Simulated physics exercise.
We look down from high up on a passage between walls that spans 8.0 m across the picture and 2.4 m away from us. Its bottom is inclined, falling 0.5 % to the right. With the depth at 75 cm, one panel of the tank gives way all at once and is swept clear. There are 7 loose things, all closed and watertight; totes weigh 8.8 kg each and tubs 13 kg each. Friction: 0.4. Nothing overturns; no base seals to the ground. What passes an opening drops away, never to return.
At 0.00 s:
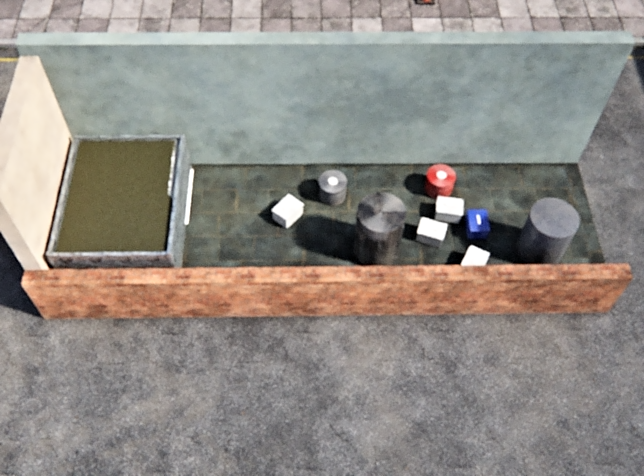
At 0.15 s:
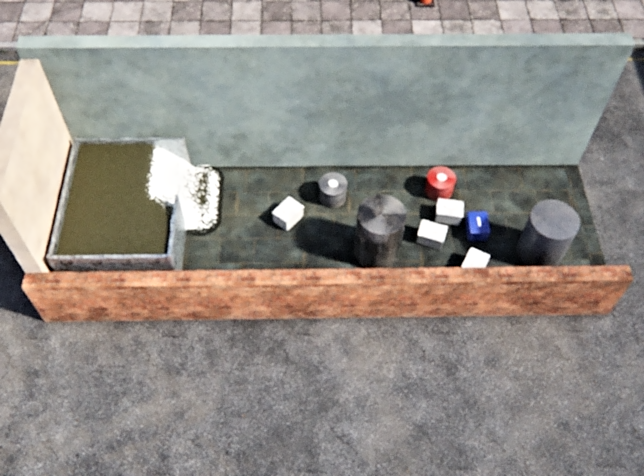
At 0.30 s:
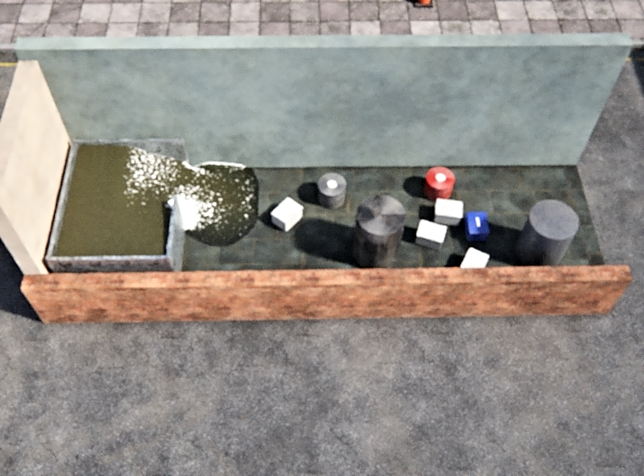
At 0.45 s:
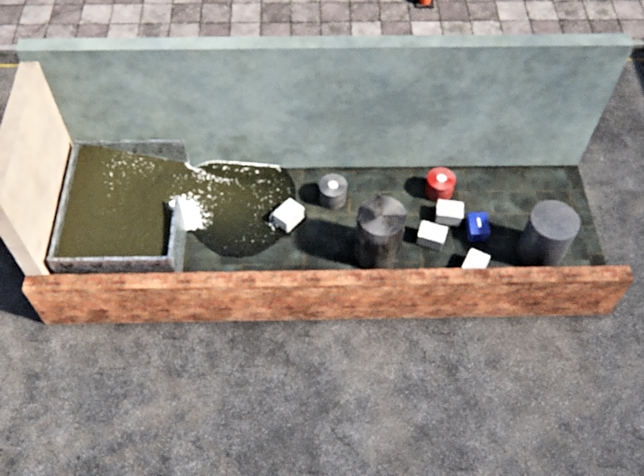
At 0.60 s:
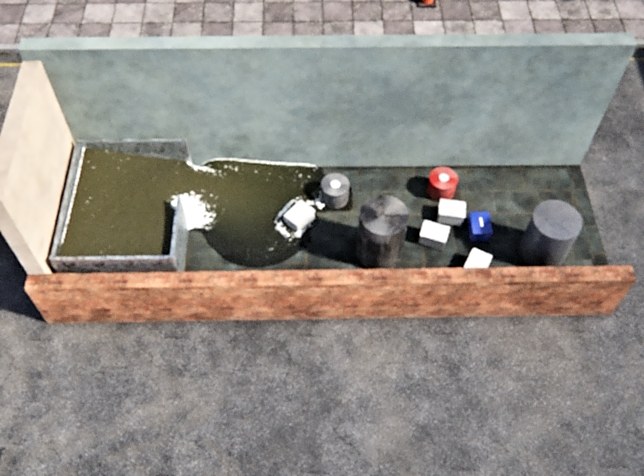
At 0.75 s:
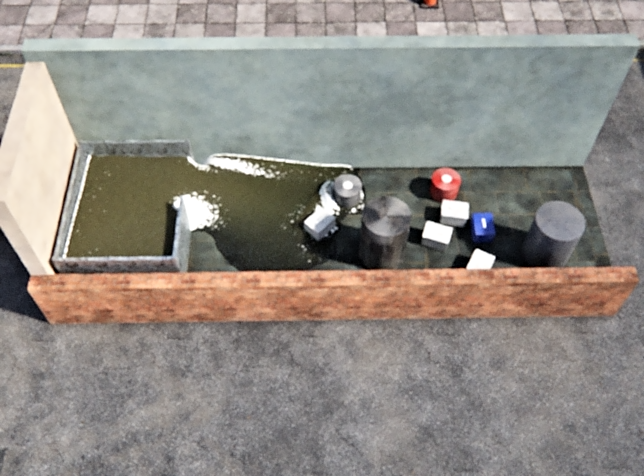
To begin with, murky water sits in a tank at the left of a walled passage, with tubs, boxes and cylinders standing to the right. One panel gives way and foaming water spreads rightward across the floor, then shifts a white box and reaches a grey tub, which also moves slightly.
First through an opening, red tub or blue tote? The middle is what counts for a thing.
The red one gets out first.
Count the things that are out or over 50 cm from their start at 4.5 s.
Count then: 6.
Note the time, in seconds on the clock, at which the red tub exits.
At about 2.5 s.
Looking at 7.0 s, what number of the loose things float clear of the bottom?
It comes to 2.
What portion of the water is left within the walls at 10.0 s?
40 %.
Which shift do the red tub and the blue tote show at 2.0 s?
Close to 140 cm for the first and 50 cm for the second.
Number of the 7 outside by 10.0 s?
Tally so far: 5.
After 2.0 s the red tub is near (534, 198), 1.4 m from its start, aground; the blue tote is near (514, 238), 0.5 m from its start, aground; 0 of 7 are out; 2 afloat.
After 4.5 s the red tub has gone out (at 2.5 s); the blue tote is near (611, 265), 1.9 m from its start, aground; 3 of 7 are out; 2 afloat.
After 7.0 s the red tub has gone out (at 2.5 s); the blue tote has gone out (at 4.8 s); 5 of 7 are out; 2 afloat.
After 10.0 s the red tub has gone out (at 2.5 s); the blue tote has gone out (at 4.8 s); 5 of 7 are out; 0 afloat.
